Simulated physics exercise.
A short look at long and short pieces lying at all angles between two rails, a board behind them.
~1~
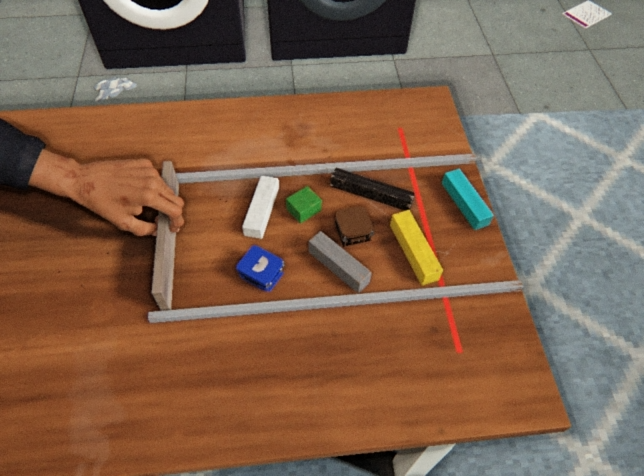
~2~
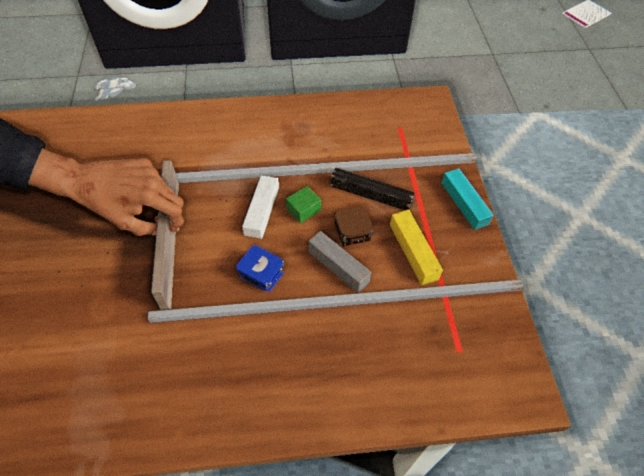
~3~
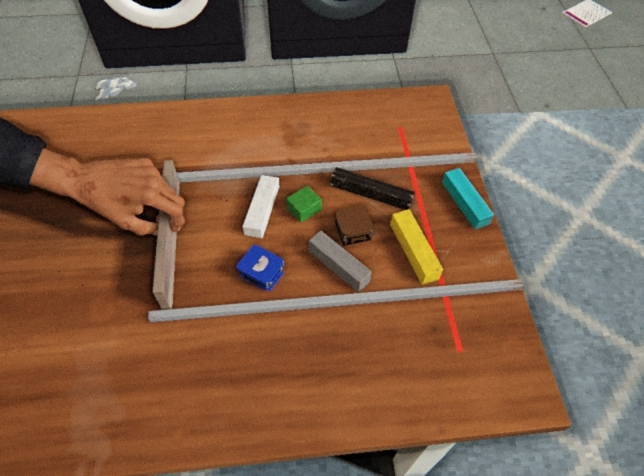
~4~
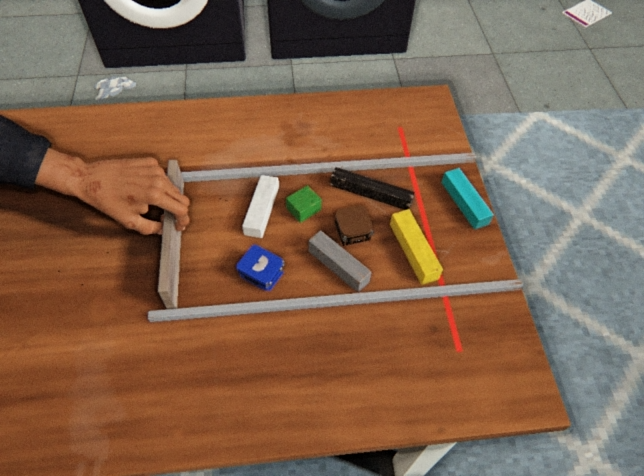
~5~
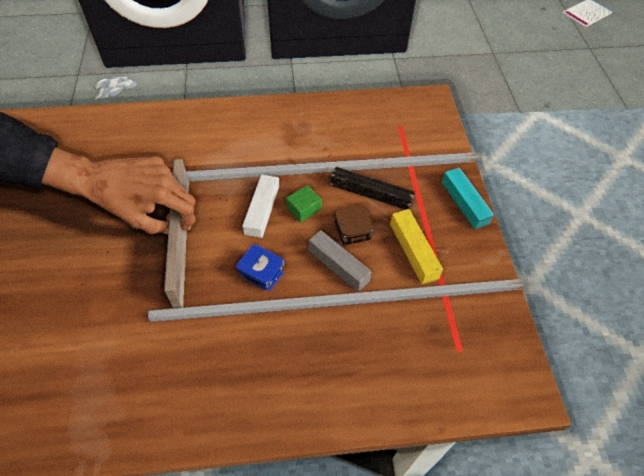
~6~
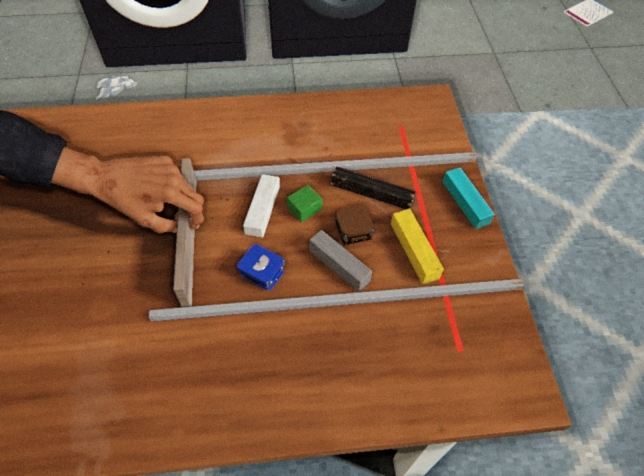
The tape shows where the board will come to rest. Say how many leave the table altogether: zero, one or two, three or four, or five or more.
As it turns out, the number that fall off is one or two.
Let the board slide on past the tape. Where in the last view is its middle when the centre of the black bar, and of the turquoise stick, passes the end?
About (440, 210), and (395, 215) for the other.
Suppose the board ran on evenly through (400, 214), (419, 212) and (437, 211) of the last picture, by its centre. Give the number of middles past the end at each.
In that order 1, 1 and 2.
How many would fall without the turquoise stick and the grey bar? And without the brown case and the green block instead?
It would be 0 and 0.
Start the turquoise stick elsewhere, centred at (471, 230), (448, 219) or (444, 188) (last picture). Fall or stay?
In turn it goes over; goes over; stays on.
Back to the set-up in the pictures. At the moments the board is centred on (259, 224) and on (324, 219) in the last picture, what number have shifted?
2 and 6.
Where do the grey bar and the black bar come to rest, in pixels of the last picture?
About (463, 239), and the other about (472, 180).
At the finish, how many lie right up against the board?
That makes 3.
Early on, none off yet; turquoise stick at rest near (467, 197); yellow bar at rest near (416, 246); black bar at rest near (373, 188).
A while later, none off yet; turquoise stick at rest near (467, 197); yellow bar at rest near (418, 245); black bar travelled a little near (385, 188).
Further along, none off yet; turquoise stick travelled a little near (491, 196); yellow bar travelled about its own width near (467, 240); black bar travelled about its own width near (440, 183).
Finally, the number that fall off is one or two; lost, turquoise stick.
